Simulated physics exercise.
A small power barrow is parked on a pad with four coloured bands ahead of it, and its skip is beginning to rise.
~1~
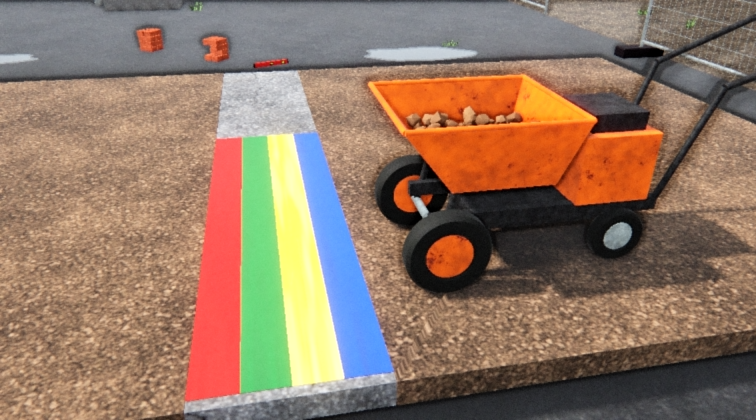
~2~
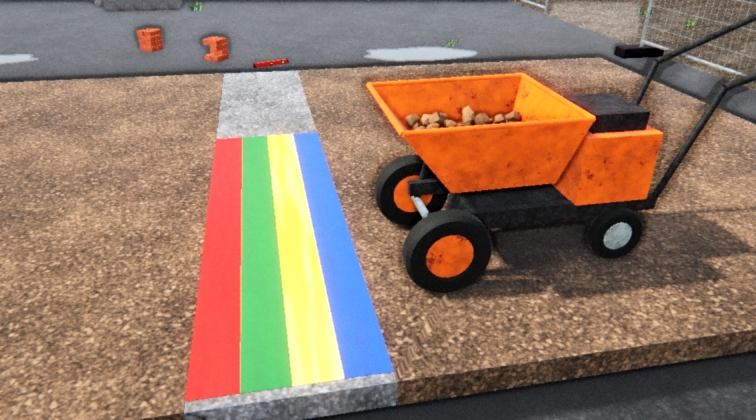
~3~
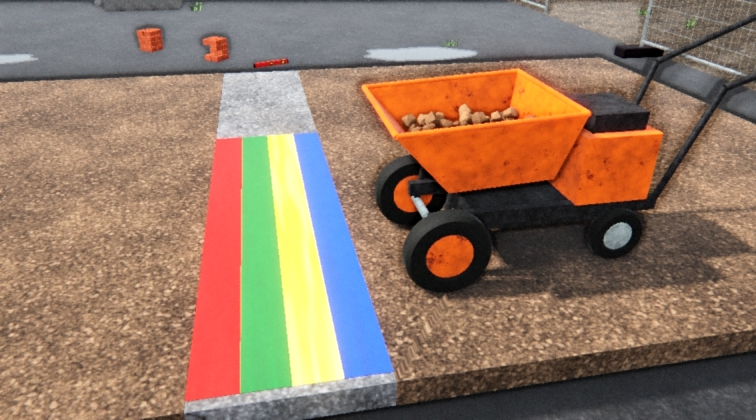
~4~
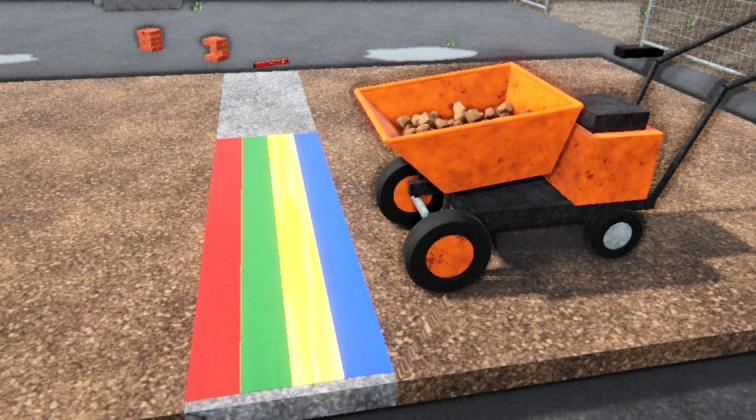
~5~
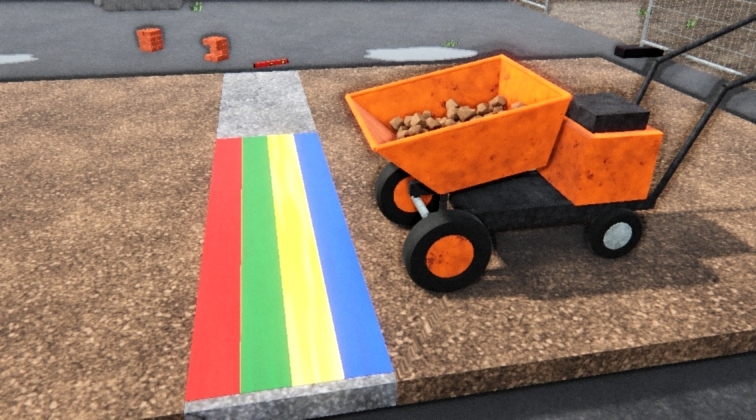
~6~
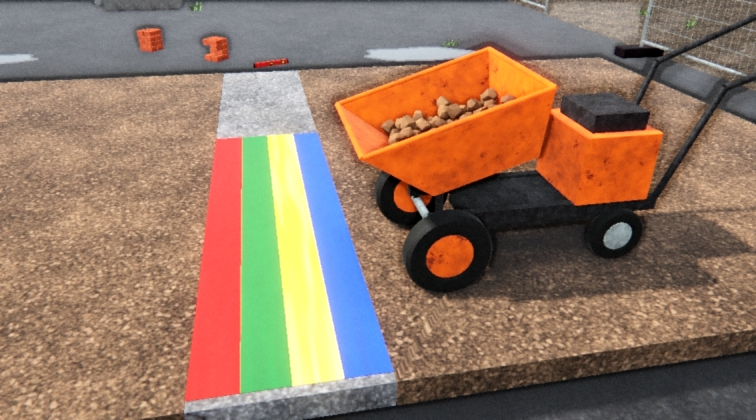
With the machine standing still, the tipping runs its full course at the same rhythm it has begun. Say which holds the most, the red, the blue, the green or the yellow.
I would say the green one.
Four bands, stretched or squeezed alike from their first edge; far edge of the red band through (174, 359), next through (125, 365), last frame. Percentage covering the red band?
Shares: Near 10 %; near 0 %.
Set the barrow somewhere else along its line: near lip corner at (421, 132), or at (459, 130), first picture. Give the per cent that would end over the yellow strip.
About 40 percent at the first place and about 30 percent at the second.
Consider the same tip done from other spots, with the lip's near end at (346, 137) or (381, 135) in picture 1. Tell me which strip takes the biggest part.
That red strip first, that green strip second.
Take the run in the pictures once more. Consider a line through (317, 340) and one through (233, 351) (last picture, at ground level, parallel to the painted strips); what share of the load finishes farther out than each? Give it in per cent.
I'd say about 70 and about 20 in a hundred.
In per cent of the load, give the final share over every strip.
In percent: Blue strip 0, yellow strip 20, green strip 35, red strip 15.
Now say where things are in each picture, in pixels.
In the first frame, lip of the skip at (405, 133), level; top of the load at (484, 135), clay clods; blue strip at (357, 330); yellow strip at (312, 336); green strip at (264, 342); red strip at (216, 348).
In the second frame, lip of the skip at (403, 134), level; top of the load at (483, 134).
In the third frame, lip of the skip at (397, 137), tipped barely; top of the load at (479, 133).
In the fourth frame, lip of the skip at (388, 142), tipped a little; top of the load at (485, 126).
In the fifth frame, lip of the skip at (376, 149), tipped a little; top of the load at (491, 119).
In the sixth frame, lip of the skip at (363, 159), tipped clearly; top of the load at (495, 112); blue strip at (357, 330); yellow strip at (312, 336); green strip at (264, 342); red strip at (216, 348).
Soon, skip tipped steeply; all in the skip.
A while on, skip tipped right over; nearly all in the skip; a stray few over the yellow strip; a small part over the green strip.
Towards the end, skip tipped right over; about a quarter in the skip; about a quarter over the yellow strip; about a third over the green strip; a small part over the red strip; a stray few off the paint.
Finally, skip tipped right over; about a quarter in the skip; none over the blue strip; about a quarter over the yellow strip; about a third over the green strip; a small part over the red strip; a small part off the paint.
